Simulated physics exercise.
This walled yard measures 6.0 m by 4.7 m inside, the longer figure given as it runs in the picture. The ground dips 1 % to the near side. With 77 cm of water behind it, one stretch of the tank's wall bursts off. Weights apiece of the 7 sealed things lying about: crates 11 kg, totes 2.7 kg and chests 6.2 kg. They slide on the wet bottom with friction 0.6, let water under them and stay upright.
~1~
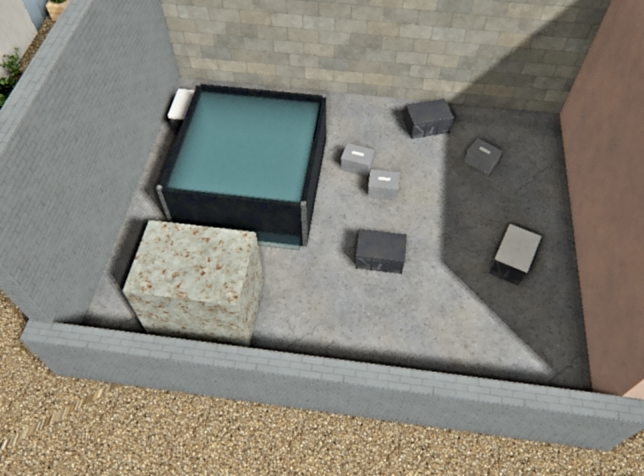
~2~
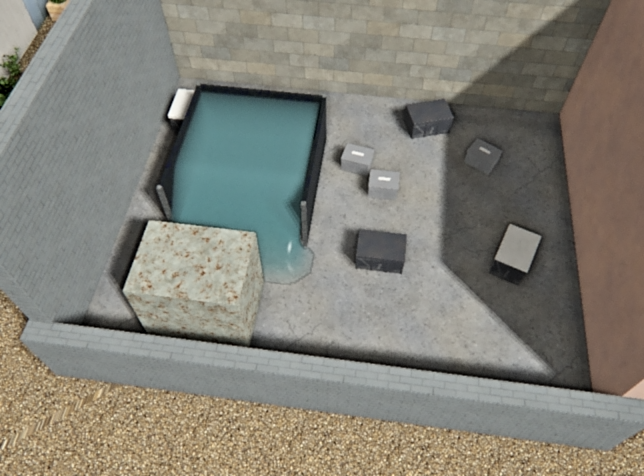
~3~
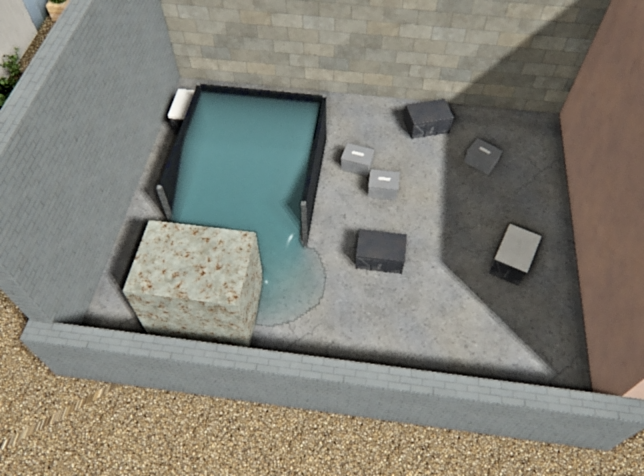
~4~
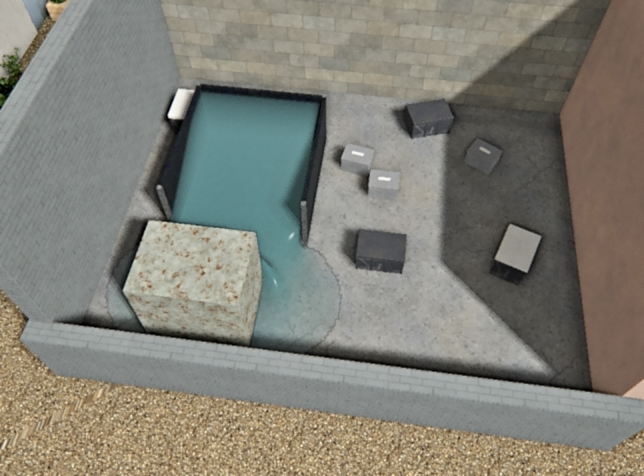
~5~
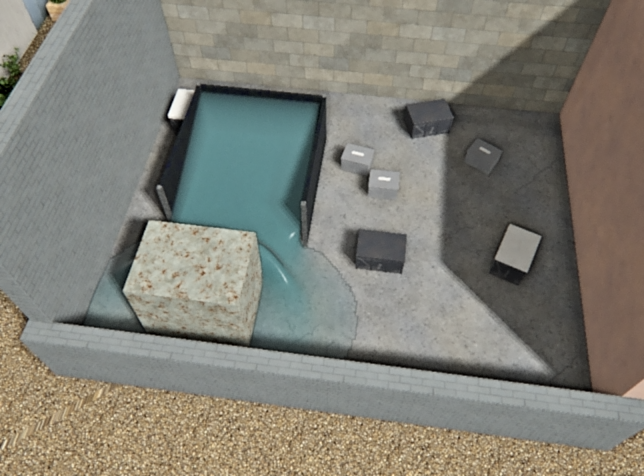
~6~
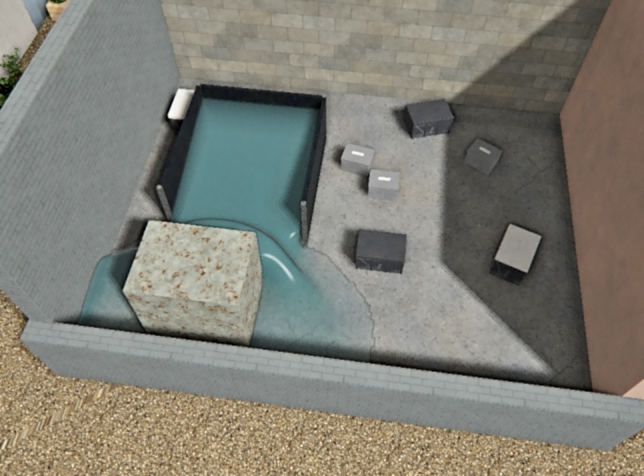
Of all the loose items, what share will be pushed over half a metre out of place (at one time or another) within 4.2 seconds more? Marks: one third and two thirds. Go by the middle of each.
It is between one and two thirds.
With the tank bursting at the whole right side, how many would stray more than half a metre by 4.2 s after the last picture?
Then 6.
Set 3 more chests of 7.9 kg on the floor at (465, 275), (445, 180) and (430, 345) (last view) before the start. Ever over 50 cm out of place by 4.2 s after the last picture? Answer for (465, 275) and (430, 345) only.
In turn: Over, more.
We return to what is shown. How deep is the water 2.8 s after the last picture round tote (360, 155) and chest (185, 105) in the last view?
About 1 and 6 cm.
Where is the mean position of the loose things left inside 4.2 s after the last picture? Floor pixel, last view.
Near (404, 158).
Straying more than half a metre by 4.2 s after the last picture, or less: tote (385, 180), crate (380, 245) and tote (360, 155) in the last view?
In turn: Less, more, short of it.
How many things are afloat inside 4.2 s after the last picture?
At that moment 4.
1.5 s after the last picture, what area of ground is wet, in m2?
Some 15 m2.
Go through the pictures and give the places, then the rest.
A crate at (430, 111), on the bottom; a crate at (382, 245) rests on the ground; water covers 3.1 m2; 0 of 7 have shifted, in the first frame.
A crate at (430, 111) rests on the ground; a crate at (382, 245) rests on the ground; water covers 4.2 m2; 0 of 7 have shifted, in the second frame.
A crate at (430, 111) rests on the ground; a crate at (382, 245), on the bottom; water covers 5.0 m2; 0 of 7 have shifted, in the third frame.
A crate at (430, 111) rests on the ground; a crate at (382, 245) rests on the ground; water covers 6.0 m2; 0 of 7 have shifted, in the fourth frame.
A crate at (430, 111) rests on the ground; a crate at (382, 245) rests on the ground; 6.9 m2 under water; 0 of 7 have shifted, in the fifth frame.
A crate at (430, 111), on the bottom; a crate at (382, 245) rests on the ground; water covers 7.3 m2; 0 of 7 have shifted, in the sixth frame.
Then, 0.4 s after the last picture 0 of 7 are over 50 cm from their spots; 0 afloat.
Then, 1.5 s after the last picture 0 of 7 are over 50 cm from their spots; 0 afloat.
Then, 2.8 s after the last picture 2 of 7 are over 50 cm from their spots; 1 afloat.
Then, 4.2 s after the last picture 4 of 7 are over 50 cm from their spots, and 4 have been at some point; 4 afloat.
